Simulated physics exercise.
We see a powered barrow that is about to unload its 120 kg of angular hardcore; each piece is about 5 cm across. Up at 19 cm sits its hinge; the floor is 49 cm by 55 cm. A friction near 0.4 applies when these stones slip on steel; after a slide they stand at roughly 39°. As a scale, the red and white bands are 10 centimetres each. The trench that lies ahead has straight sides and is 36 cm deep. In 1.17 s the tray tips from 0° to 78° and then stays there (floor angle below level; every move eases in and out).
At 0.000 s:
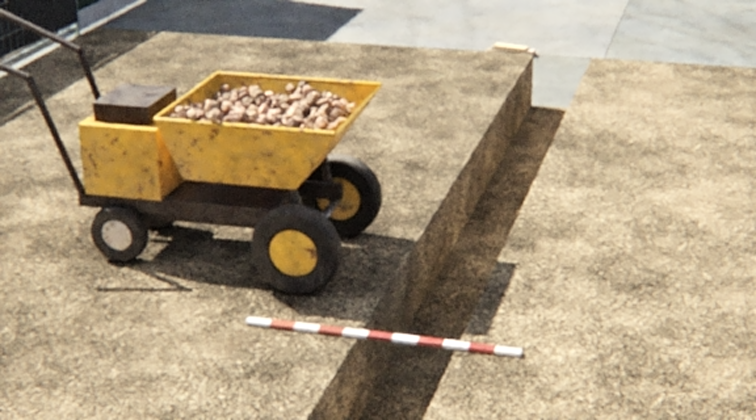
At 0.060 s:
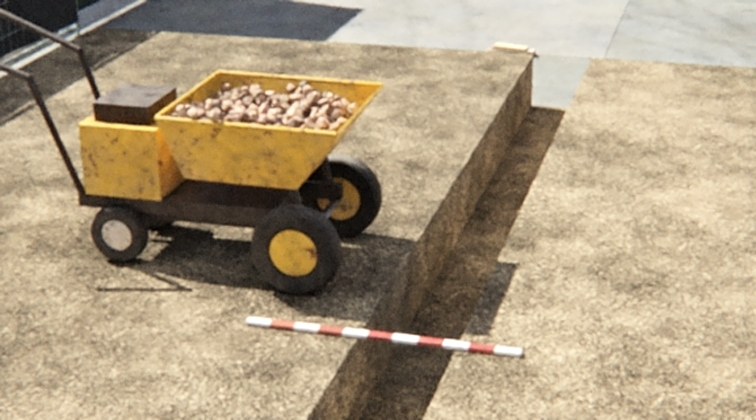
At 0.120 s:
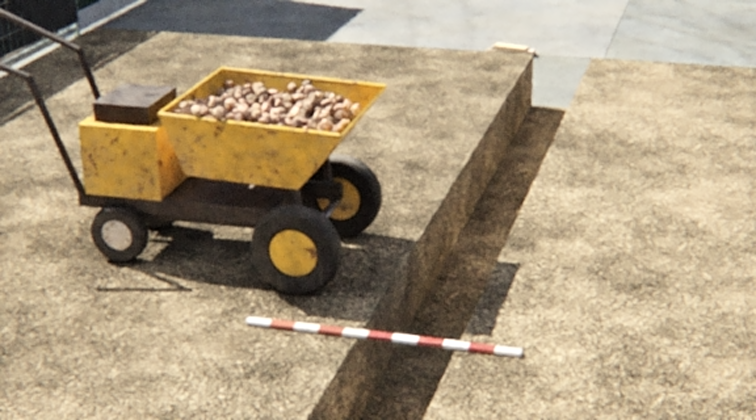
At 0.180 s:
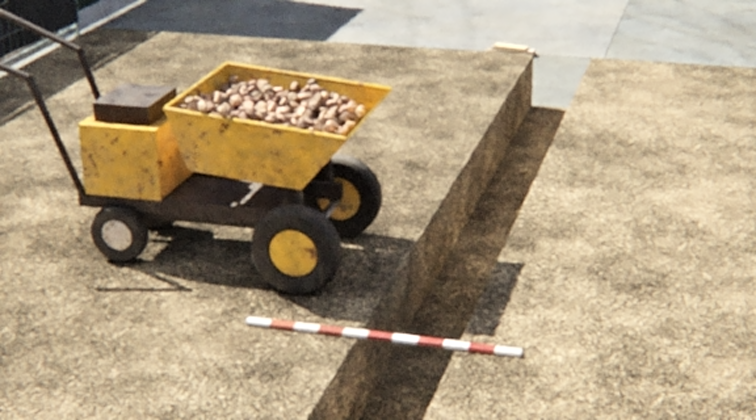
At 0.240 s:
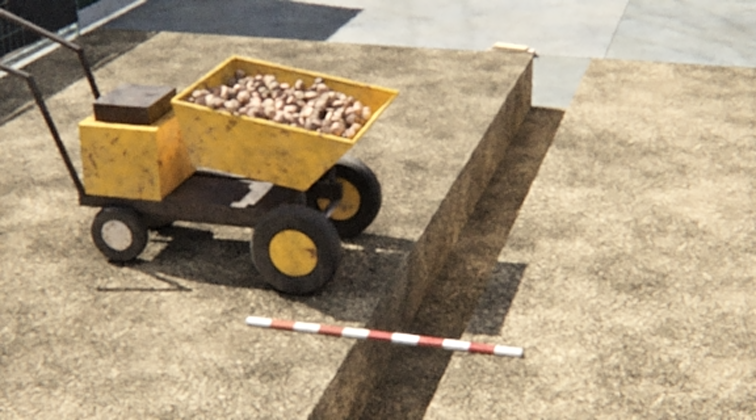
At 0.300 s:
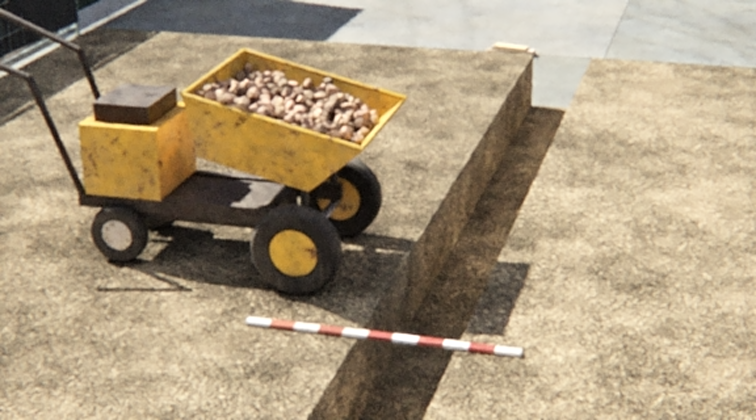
A yellow motorized barrow heaped with stones stood still beside a straight trench, then its tray slowly tilted forward to the right, its back end rising, and the stones shifted slightly inside.
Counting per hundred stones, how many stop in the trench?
Some 78.
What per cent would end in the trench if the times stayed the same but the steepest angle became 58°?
Roughly 20 percent.
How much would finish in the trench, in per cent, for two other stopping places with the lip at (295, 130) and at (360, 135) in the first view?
Roughly 100 percent for the first, and 25 percent for the second.
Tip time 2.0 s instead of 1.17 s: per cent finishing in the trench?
85 %.
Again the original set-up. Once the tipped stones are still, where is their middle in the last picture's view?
I'd put it close to (466, 328).
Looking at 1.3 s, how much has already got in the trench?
Some 25 per cent.
After 0.9 s the floor is at 66°; 100 % in the tray; the foremost stones are at (444, 236).
After 1.3 s the floor is at 78°; 59 % in the tray, 27 % in the trench, 15 % past the trench; the foremost stones are at (554, 279).
After 1.6 s the floor is at 78°; 25 % in the tray, 52 % in the trench, 23 % past the trench; the foremost stones are at (632, 289).
After 3.6 s the floor is at 78°; 0 % in the tray, 78 % in the trench, 22 % past the trench; the foremost stones are at (645, 281).
